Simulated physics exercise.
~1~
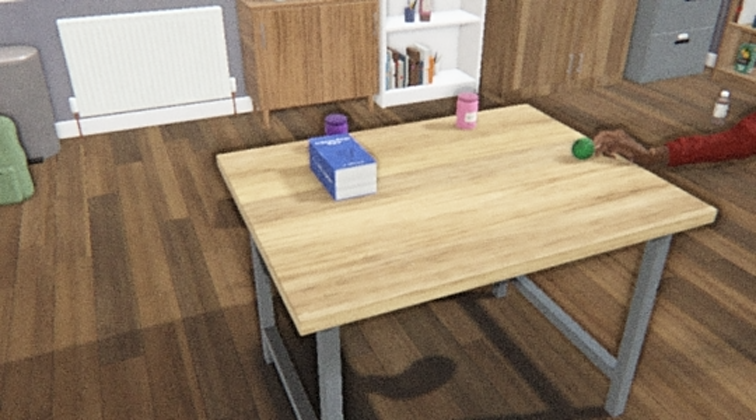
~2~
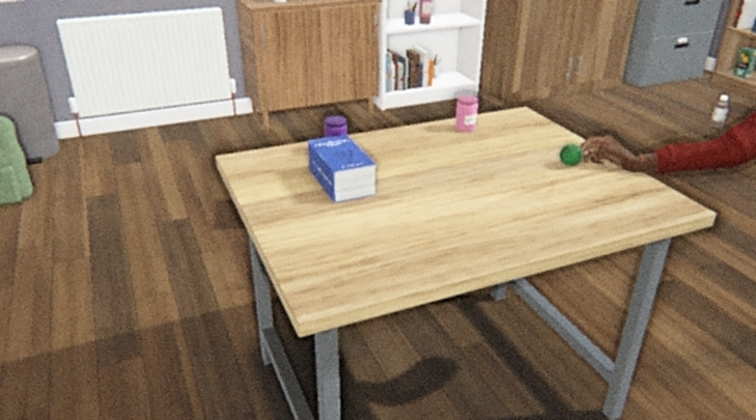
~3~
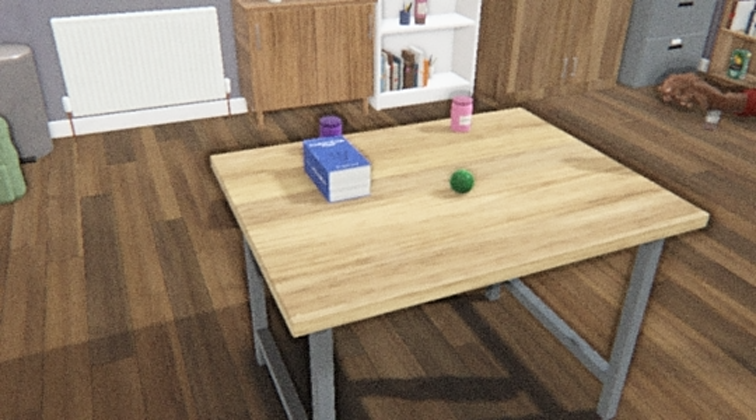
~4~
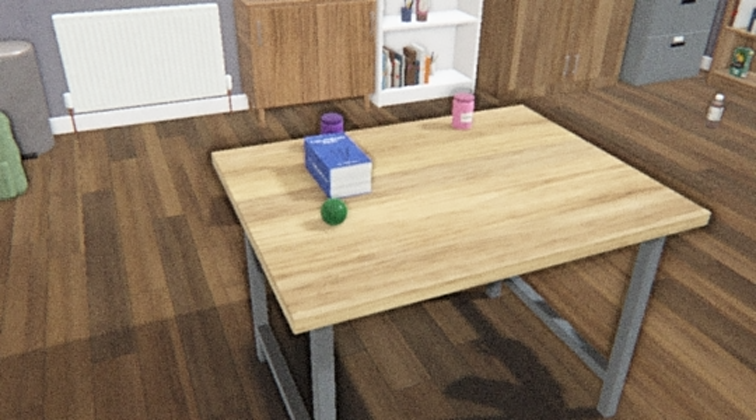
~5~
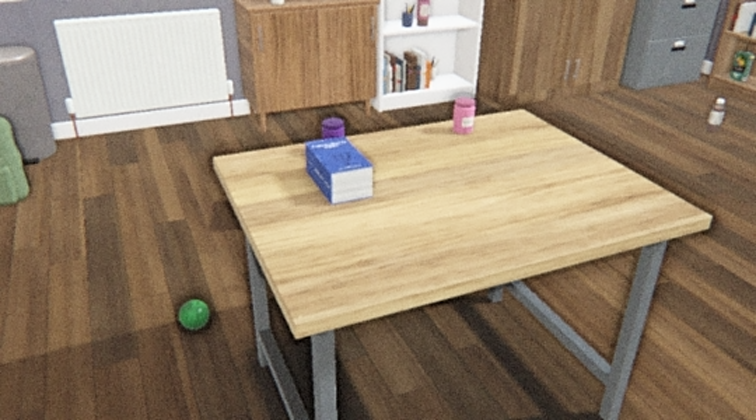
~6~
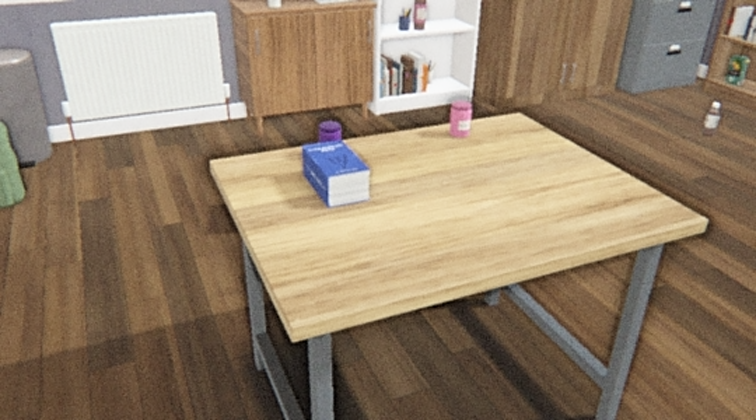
On a wooden table in a room, a hand pushes a green ball left past a blue book until it falls off.
